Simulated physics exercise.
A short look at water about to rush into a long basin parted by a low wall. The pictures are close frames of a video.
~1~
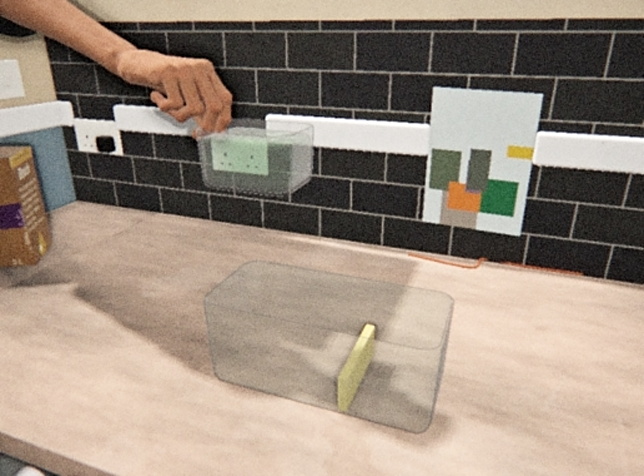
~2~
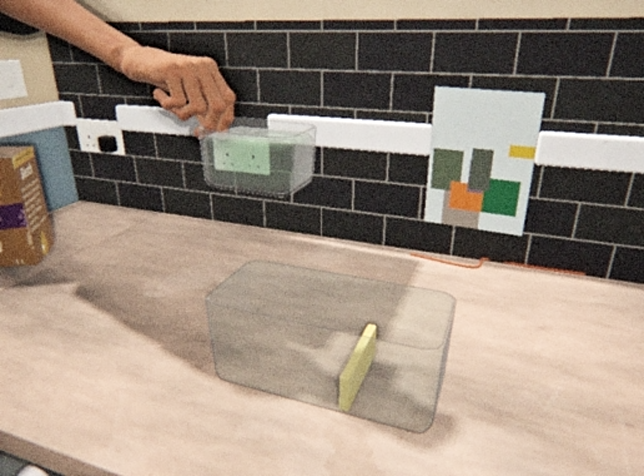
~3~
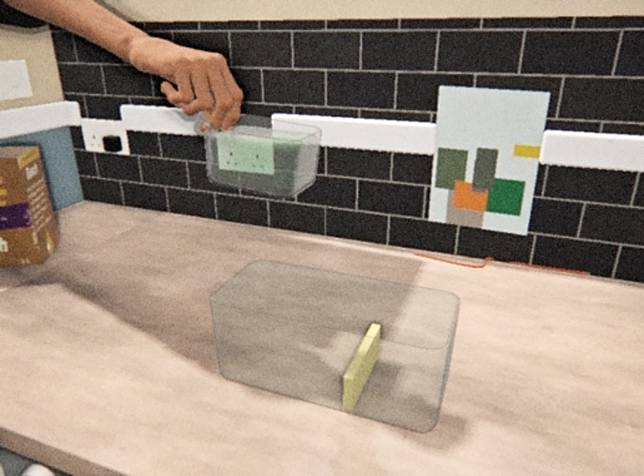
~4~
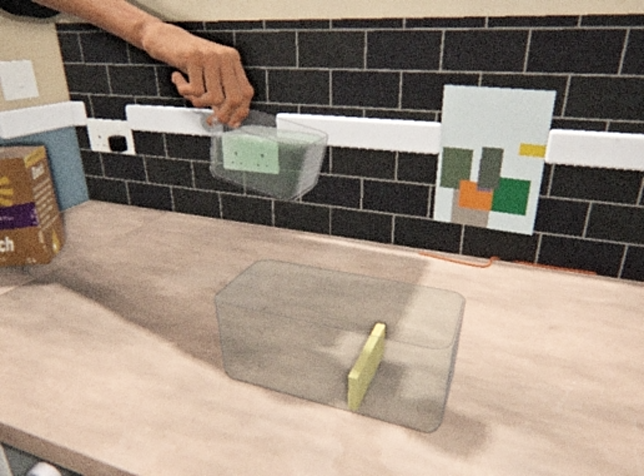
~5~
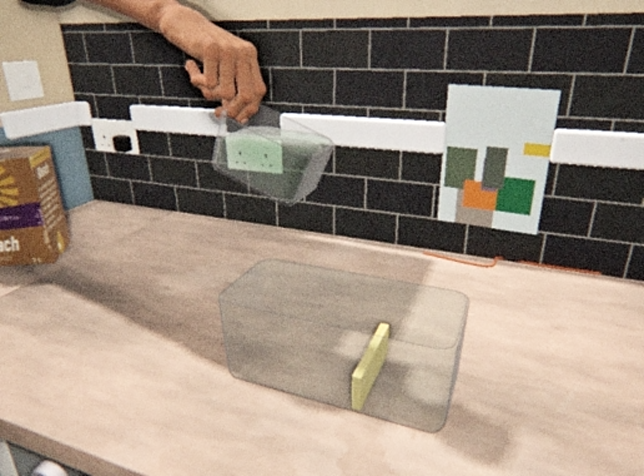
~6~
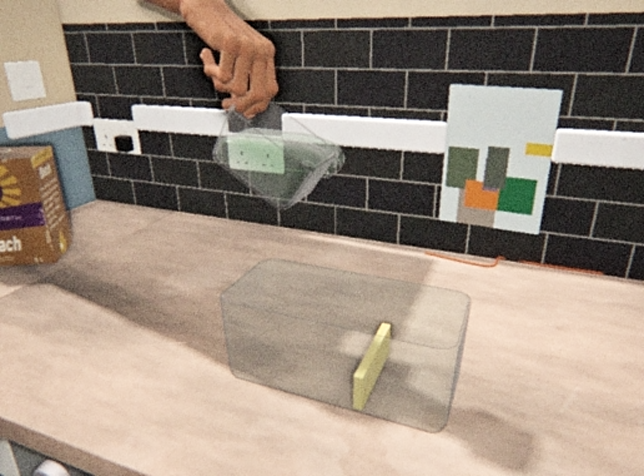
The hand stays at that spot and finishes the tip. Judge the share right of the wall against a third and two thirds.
In the end between a third and two thirds is right of the wall.
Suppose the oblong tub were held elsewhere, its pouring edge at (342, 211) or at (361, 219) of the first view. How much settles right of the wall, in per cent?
Near 75 % and 85 %.
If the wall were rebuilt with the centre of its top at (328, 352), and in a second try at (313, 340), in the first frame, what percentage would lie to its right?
First some 75, then 90 per cent.
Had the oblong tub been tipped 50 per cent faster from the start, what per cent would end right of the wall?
Near 40 %.
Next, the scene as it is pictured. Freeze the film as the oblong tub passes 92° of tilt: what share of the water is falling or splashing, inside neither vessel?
Near 45 %.
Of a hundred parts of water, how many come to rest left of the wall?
Close to 40 per cent.
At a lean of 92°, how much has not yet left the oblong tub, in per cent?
Near 20 %.
A moment on, the oblong tub is tipped on its side and 21 per cent is still to pour, 5 is left of the wall and 30 right of it.
Next, the oblong tub is tipped right over and 2 per cent is still to pour, 33 is left of the wall and 56 right of it.
Then the oblong tub is tipped right over and 0 per cent is still to pour, 42 is left of the wall and 56 right of it.
Later the oblong tub is tipped right over and 0 per cent is still to pour, 42 is left of the wall and 56 right of it.
Finally, 42 per cent lies left of the wall, 56 right of it and 2 outside.
